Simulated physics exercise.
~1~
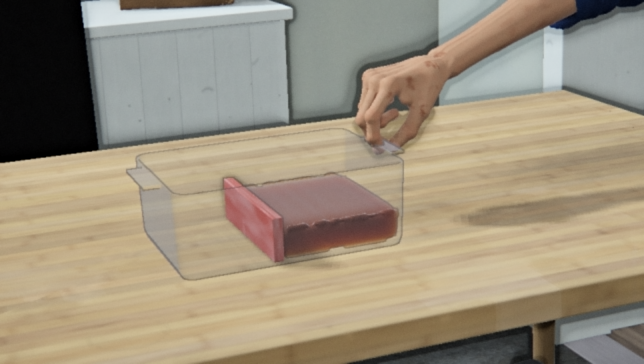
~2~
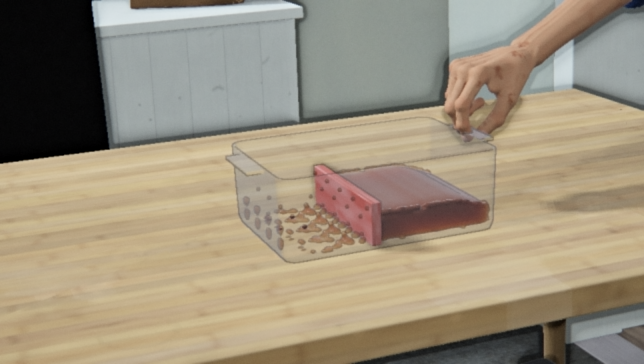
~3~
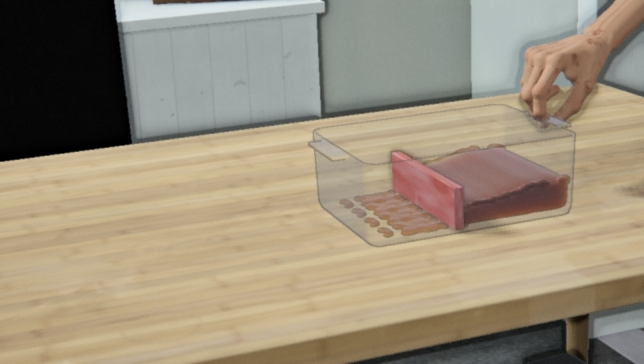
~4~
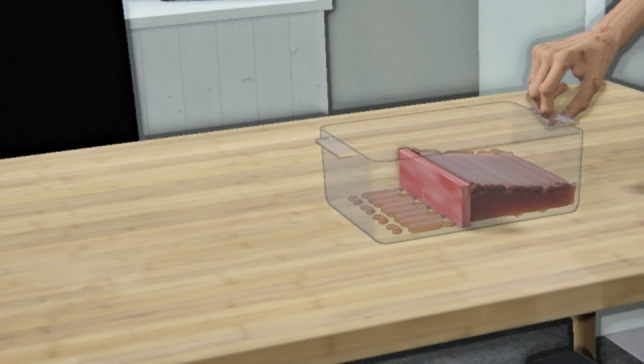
On a wooden table, a hand pulls a clear divided tub right, leaving reddish liquid mostly right.
